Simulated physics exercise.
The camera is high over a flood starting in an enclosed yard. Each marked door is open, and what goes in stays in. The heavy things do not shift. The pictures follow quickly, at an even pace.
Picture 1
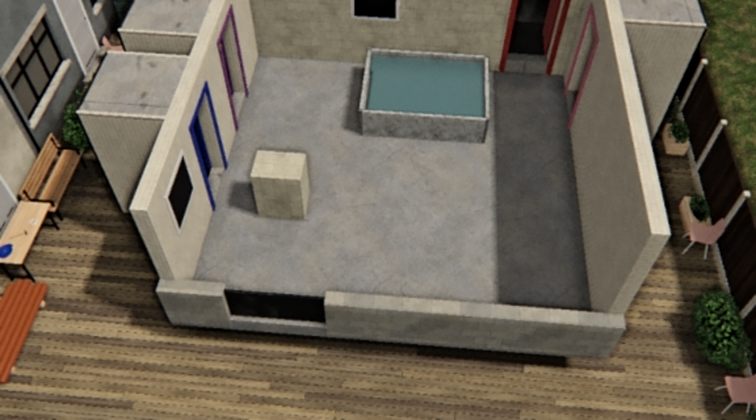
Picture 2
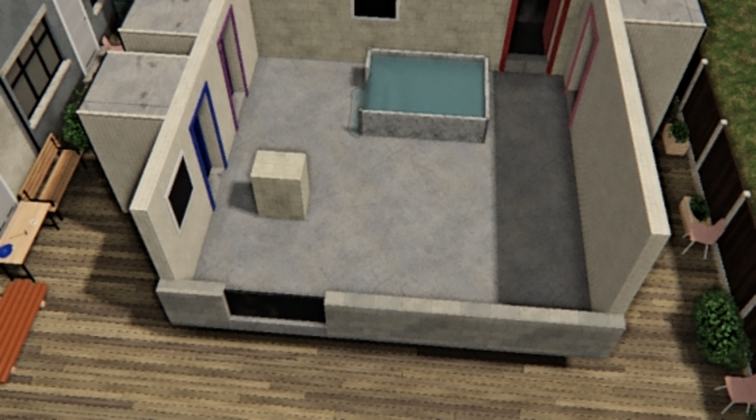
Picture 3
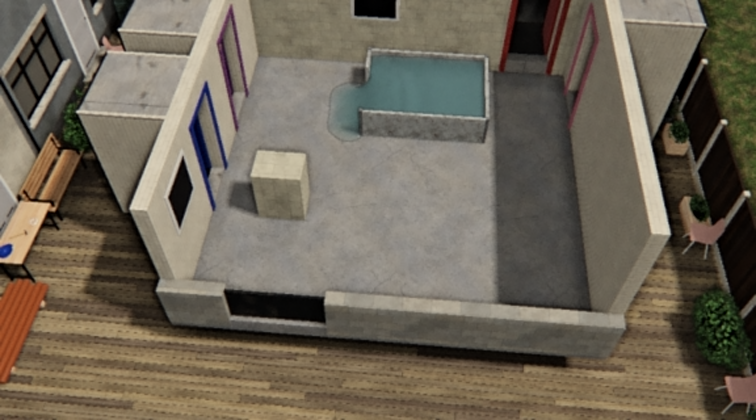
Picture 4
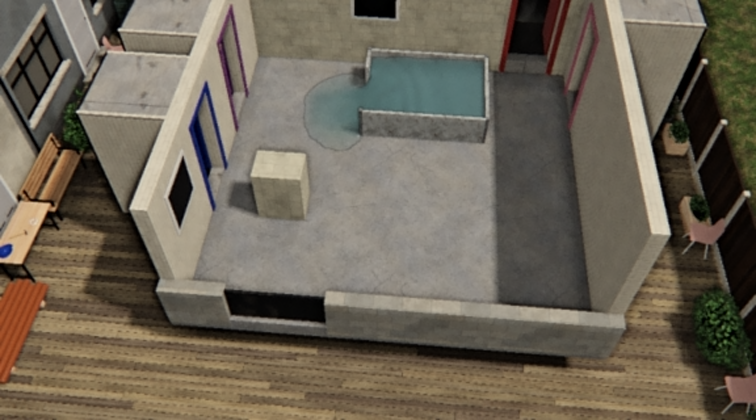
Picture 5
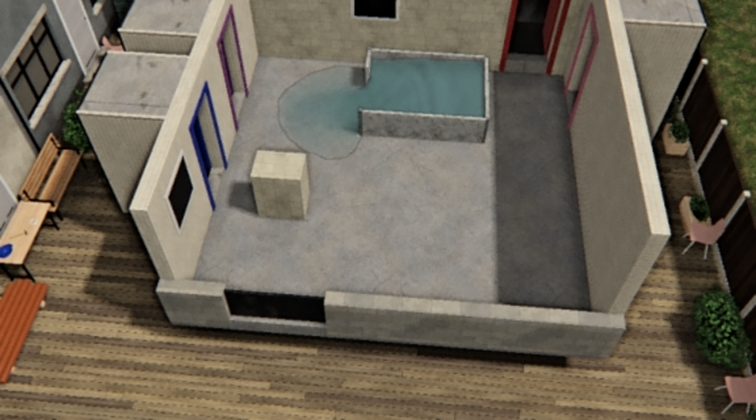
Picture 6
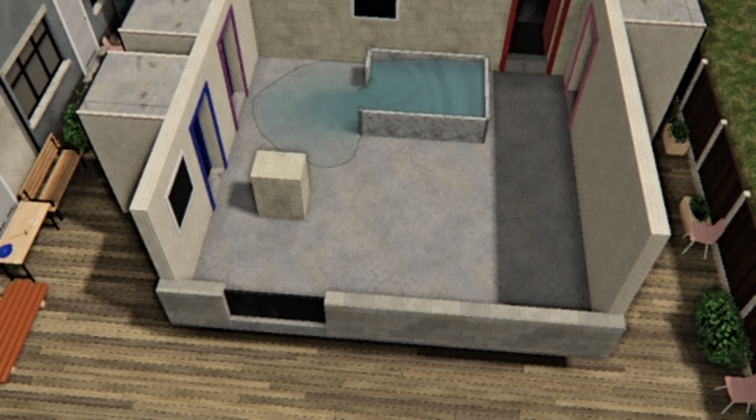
Water pouring from the left side of a raised tank and spreading leftward across the grey floor of a walled yard.
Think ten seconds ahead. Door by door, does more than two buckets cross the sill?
The blue door takes more than that; the red door stays under that; the pink door stays under that; the purple door takes more than that.
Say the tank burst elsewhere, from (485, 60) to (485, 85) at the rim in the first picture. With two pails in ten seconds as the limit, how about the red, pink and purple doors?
My reading: Red holds; pink lets more in; purple holds.
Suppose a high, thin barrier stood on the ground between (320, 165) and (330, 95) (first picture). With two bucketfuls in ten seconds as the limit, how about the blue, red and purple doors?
The blue one keeps below it; the red one holds; the purple one stays under.
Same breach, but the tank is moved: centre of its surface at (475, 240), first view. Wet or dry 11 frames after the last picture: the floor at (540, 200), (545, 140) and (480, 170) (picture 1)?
In turn: Clear, clear, free of water.
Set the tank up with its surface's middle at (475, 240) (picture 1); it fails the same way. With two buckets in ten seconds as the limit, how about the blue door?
My reading: The blue one is over.
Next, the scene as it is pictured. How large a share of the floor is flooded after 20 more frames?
I make it 35 per cent.
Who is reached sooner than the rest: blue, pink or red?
The blue door.
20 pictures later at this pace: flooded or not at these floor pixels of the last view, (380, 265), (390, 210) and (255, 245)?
In that order: Clear, clear, awash.
A moment on, water covers 20 % of the floor; the blue door not reached, the red door not reached, the pink door not reached, the purple door over two buckets in.
Next, water covers 25 % of the floor; the blue door under two buckets in, the red door not reached, the pink door not reached, the purple door over two buckets in.
Then, water covers 35 % of the floor; the blue door over two buckets in, the red door not reached, the pink door not reached, the purple door far over two buckets in.
Later, water covers 65 % of the floor; the blue door over two buckets in, the red door wet at the sill, nothing in, the pink door wet at the sill, nothing in, the purple door far over two buckets in.
In the end, water covers 95 % of the floor; the blue door far over two buckets in, the red door wet at the sill, nothing in, the pink door wet at the sill, nothing in, the purple door far over two buckets in.
